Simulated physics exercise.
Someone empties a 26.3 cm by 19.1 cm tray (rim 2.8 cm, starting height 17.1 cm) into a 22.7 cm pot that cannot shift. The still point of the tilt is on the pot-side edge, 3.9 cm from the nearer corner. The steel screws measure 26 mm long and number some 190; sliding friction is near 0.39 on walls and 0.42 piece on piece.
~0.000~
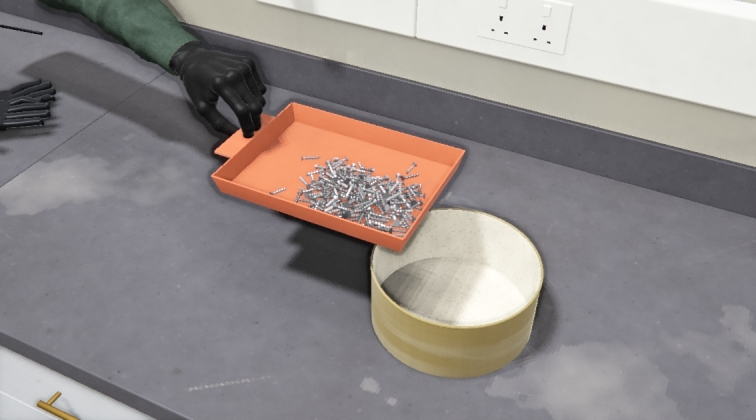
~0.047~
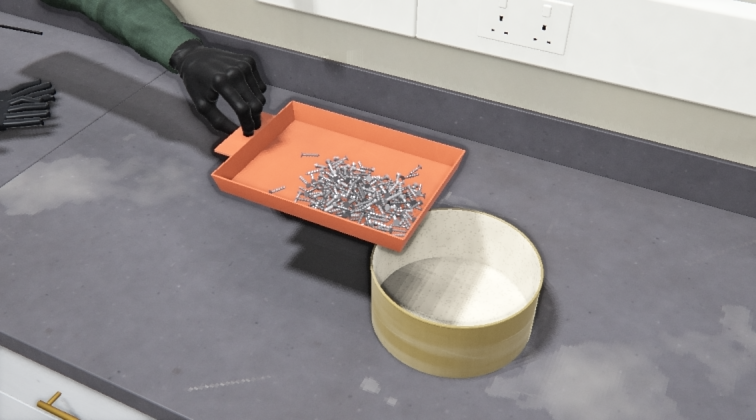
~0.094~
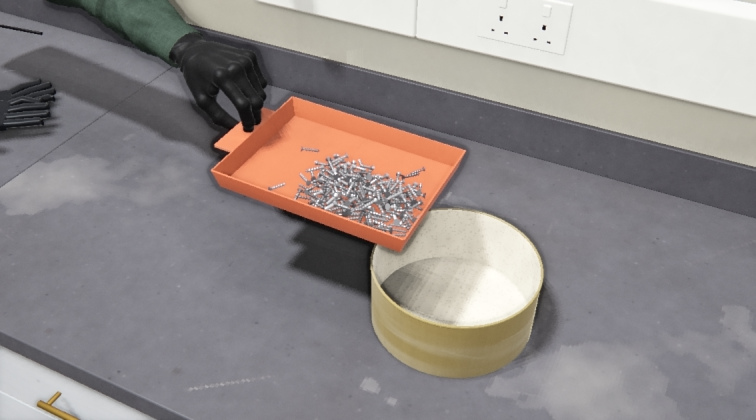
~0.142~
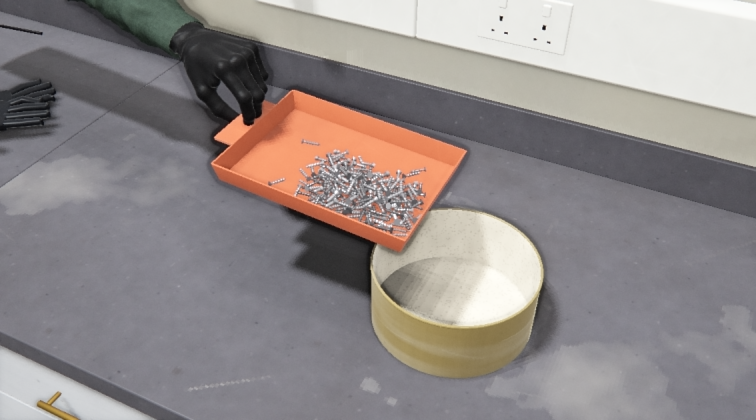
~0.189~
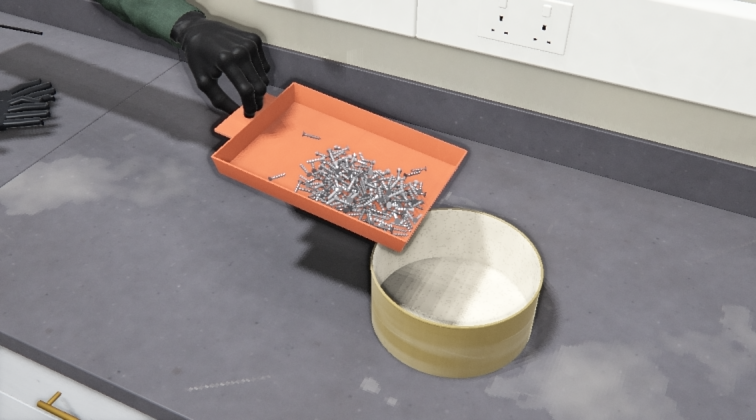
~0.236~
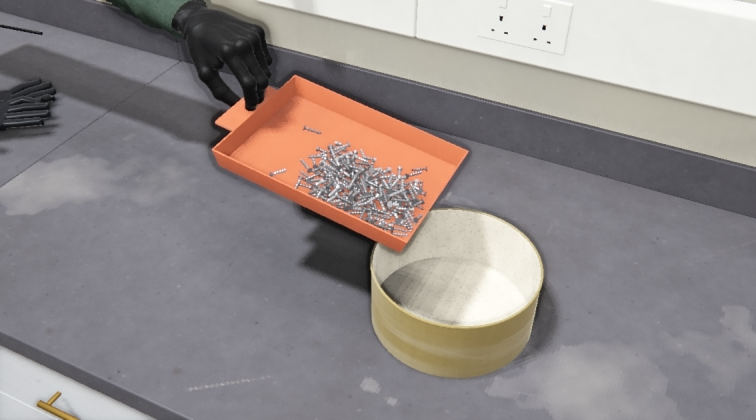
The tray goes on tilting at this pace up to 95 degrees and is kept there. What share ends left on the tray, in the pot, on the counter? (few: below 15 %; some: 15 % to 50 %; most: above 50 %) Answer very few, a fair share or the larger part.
Tray very few, pot the larger part, counter very few.
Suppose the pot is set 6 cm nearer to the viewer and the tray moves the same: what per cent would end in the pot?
Then about 90 per cent.
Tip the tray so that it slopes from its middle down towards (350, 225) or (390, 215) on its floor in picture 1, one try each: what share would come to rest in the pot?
About 35 and 90 per cent.
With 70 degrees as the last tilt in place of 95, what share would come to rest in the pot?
Then about 45 per cent.
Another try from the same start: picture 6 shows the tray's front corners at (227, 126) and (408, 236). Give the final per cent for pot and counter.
Pot 95, counter 5.
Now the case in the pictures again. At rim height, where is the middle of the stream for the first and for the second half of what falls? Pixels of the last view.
First near (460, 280), later near (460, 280).
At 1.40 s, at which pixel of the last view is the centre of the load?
Around (435, 214).
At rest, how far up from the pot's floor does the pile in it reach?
About 2.0 cm.
Then, at 0.94 s, tilt 50 degrees; the tray holds 100 %, the pot 0 %.
After 1.40 s, tilt 76 degrees; the tray holds 85 %, the pot 10 %.
After 1.94 s, tilt 95 degrees; the tray holds 5 %, the pot 85 %.
In the end, at 2.8 s, tray 0 %, pot 100 %, counter 0 %.
